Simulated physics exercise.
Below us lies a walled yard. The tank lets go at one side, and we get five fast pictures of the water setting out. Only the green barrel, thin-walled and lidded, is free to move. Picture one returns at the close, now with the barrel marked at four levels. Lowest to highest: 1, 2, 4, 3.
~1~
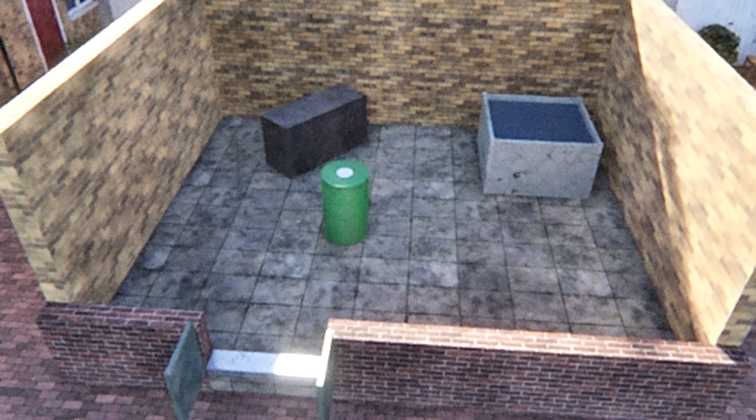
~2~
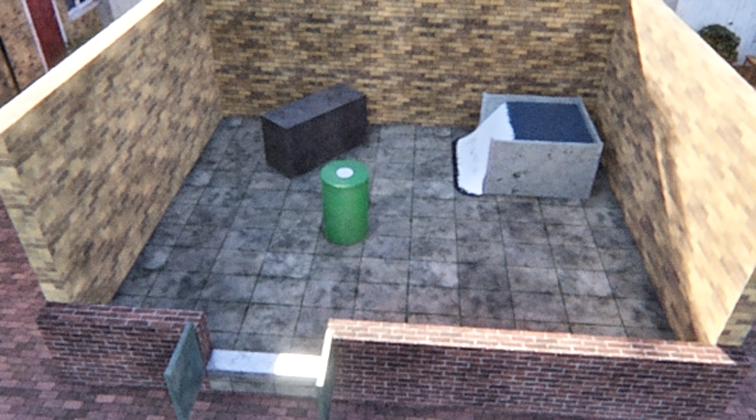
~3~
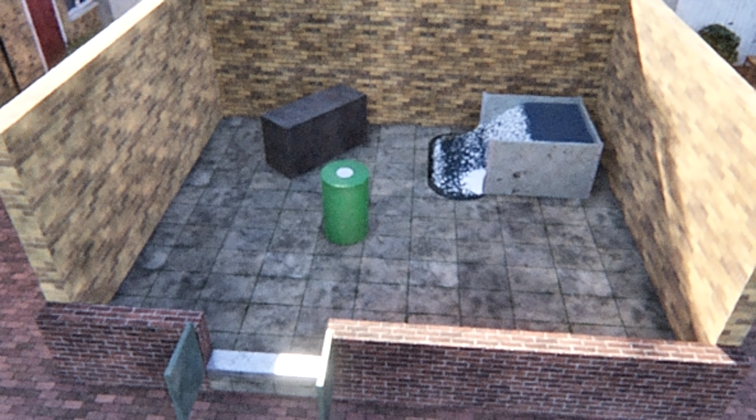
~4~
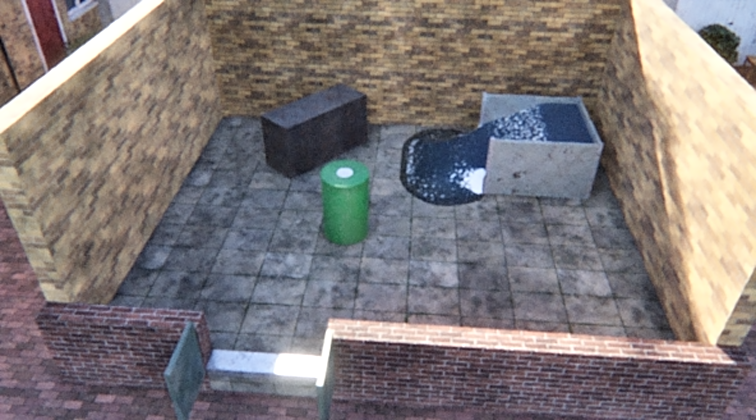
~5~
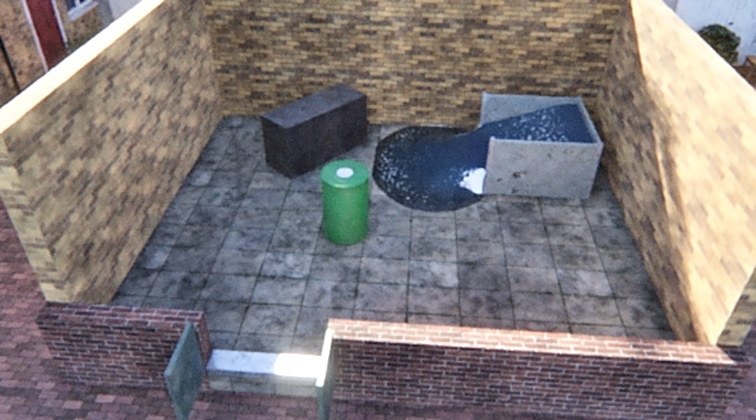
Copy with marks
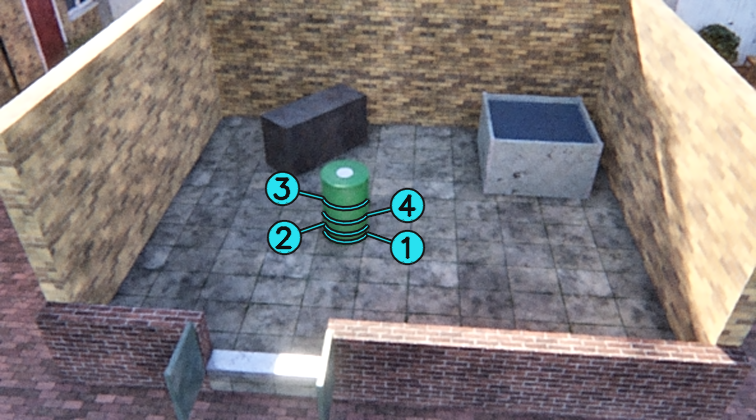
In a brick-walled yard, water poured from the left side of a full stone tank and spread across the paving in a widening dark pool, while the green barrel stood still.
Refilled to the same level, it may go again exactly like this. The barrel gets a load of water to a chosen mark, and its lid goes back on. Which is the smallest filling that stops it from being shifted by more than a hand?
The limit is 2.
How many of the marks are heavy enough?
Three.
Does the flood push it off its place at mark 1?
Yes, it does.
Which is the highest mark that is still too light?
That is mark 1.
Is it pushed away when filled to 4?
No, not at all.
On the marked copy, 1 at (344, 242); 2 at (343, 234); 3 at (343, 208); 4 at (343, 223); from the bottom up 1, 2, 4, 3.
If 1 is chosen, it is pushed about 5 times its own width away.
If 2 is chosen, it does not move.
If 3 is chosen, it does not move.
If 4 is chosen, it does not move.
